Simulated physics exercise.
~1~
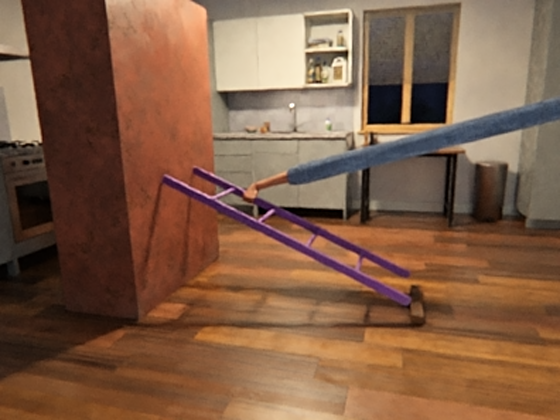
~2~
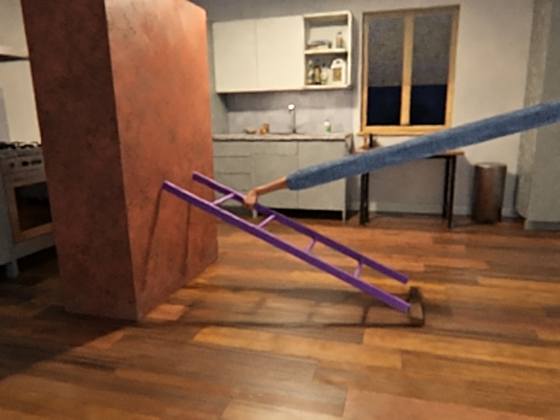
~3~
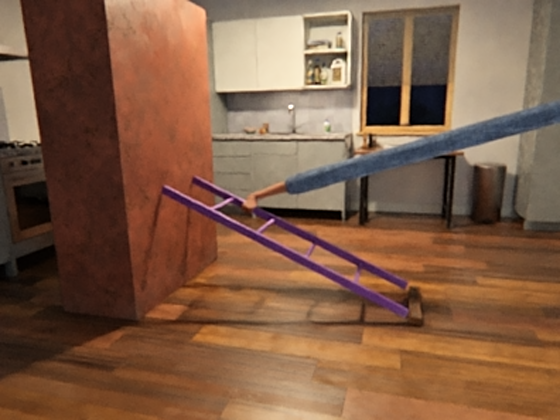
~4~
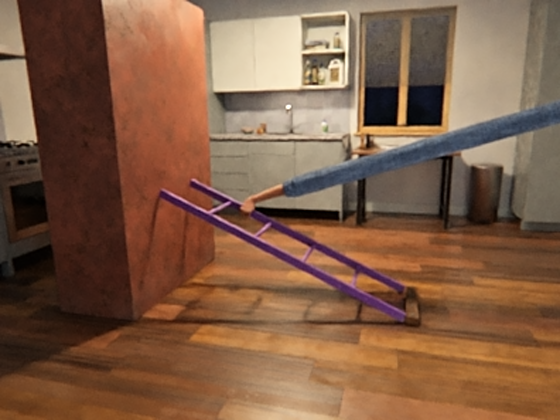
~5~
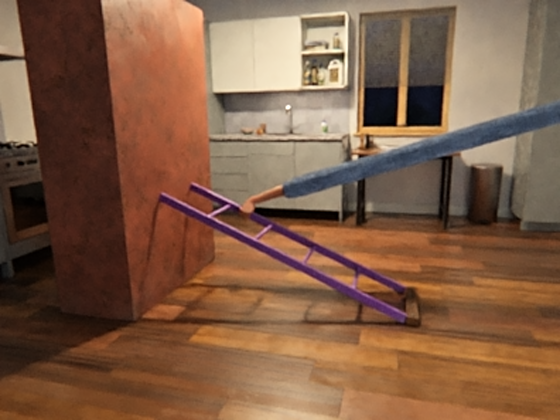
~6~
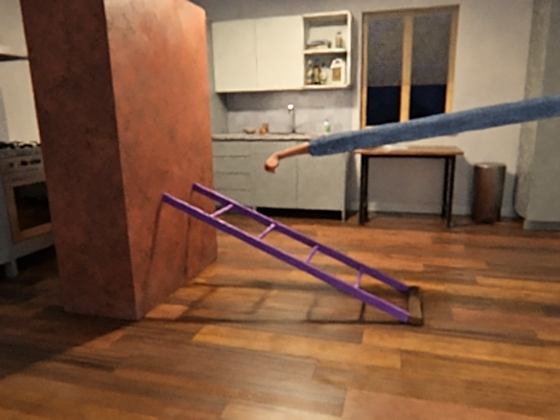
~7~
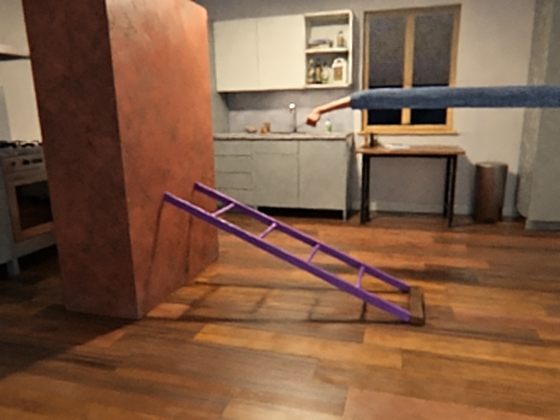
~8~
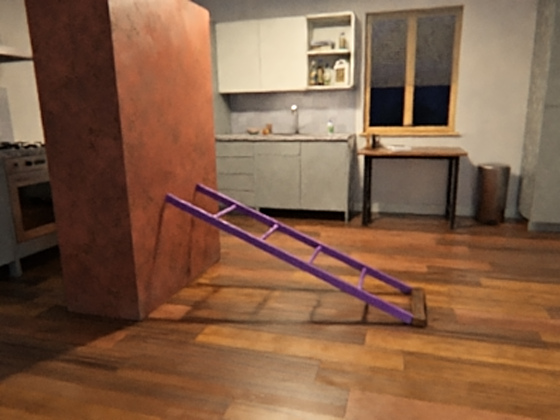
We see a hand at the end of a long blue sleeve holding a purple, ladder-like gate slanted against a reddish cupboard, its foot by a batten on the wooden floor. The gate settles slightly, then the hand lets go and withdraws to the right, and the gate stays leaning.
